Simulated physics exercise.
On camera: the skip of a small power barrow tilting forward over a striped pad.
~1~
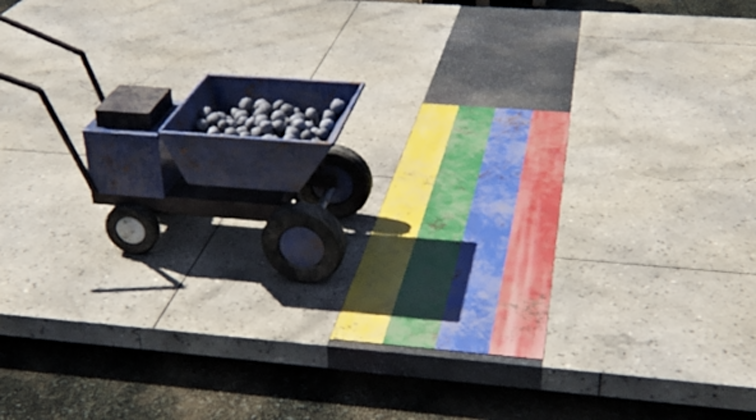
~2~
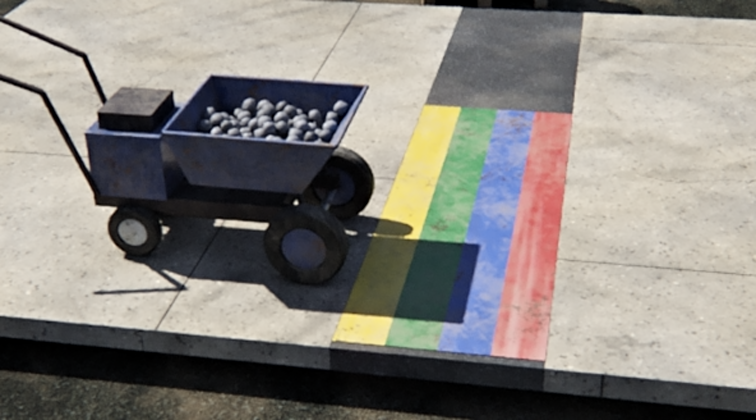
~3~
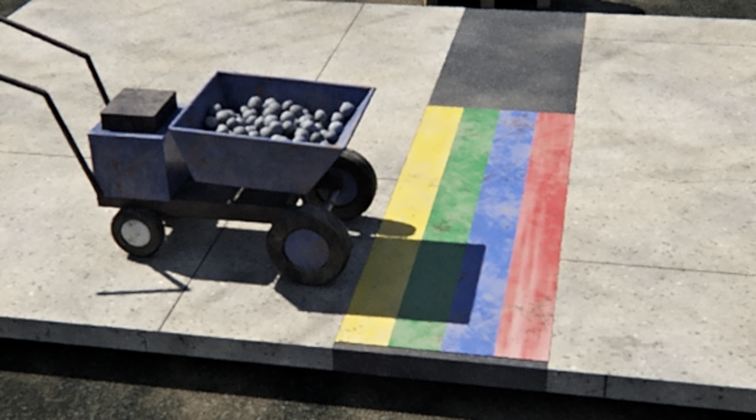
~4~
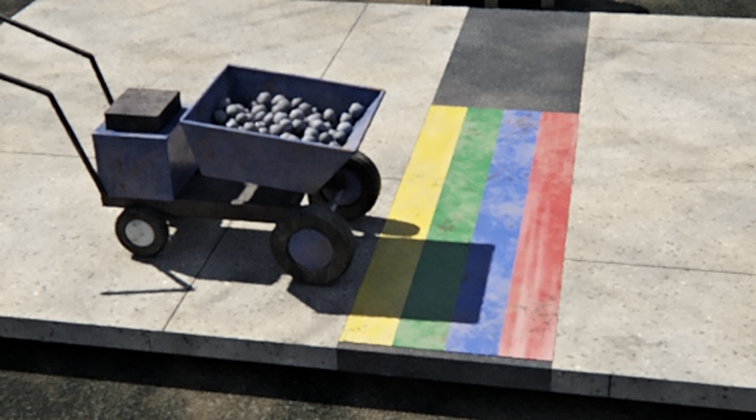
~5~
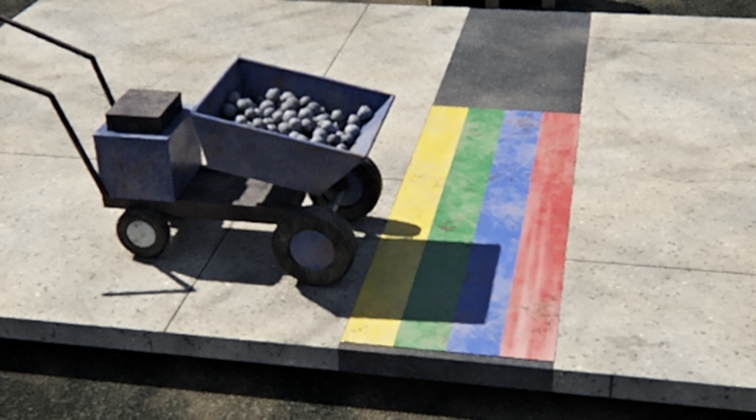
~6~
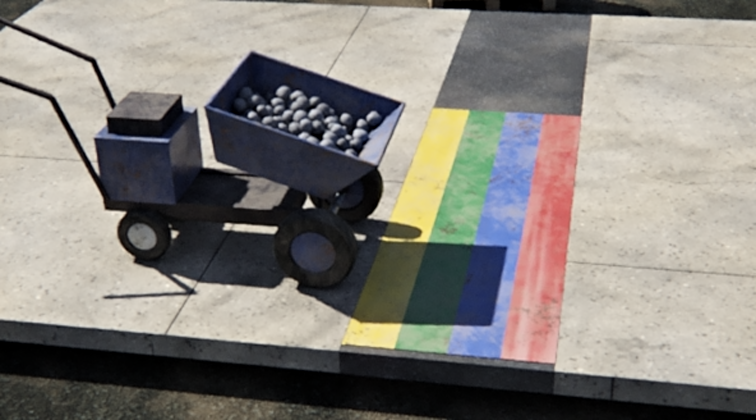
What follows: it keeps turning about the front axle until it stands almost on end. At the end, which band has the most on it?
The blue one gets the largest share.
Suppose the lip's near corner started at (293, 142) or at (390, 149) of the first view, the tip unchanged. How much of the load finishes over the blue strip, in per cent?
First some 20, then 10 per cent.
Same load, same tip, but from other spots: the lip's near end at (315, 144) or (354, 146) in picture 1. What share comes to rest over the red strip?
In turn 10 and 30 in a hundred.
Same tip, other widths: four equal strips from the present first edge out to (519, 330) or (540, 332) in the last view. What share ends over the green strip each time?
Near 10 % and 10 %.
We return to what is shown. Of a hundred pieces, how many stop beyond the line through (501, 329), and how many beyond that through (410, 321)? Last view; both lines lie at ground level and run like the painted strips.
About 30 and 80 per cent.
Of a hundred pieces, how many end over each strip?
In per cent, yellow strip 0, green strip 20, blue strip 35 and red strip 20.
Soon, skip tipped steeply; all in the skip.
A while on, skip tipped right over; most in the skip; a small part over the green strip; a small part over the blue strip.
Towards the end, skip tipped right over; about a quarter in the skip; a small part over the green strip; about a third over the blue strip; about a quarter over the red strip; a small part off the paint.
Finally, skip tipped right over; about a quarter in the skip; none over the yellow strip; about a quarter over the green strip; about a third over the blue strip; about a quarter over the red strip; a small part off the paint.
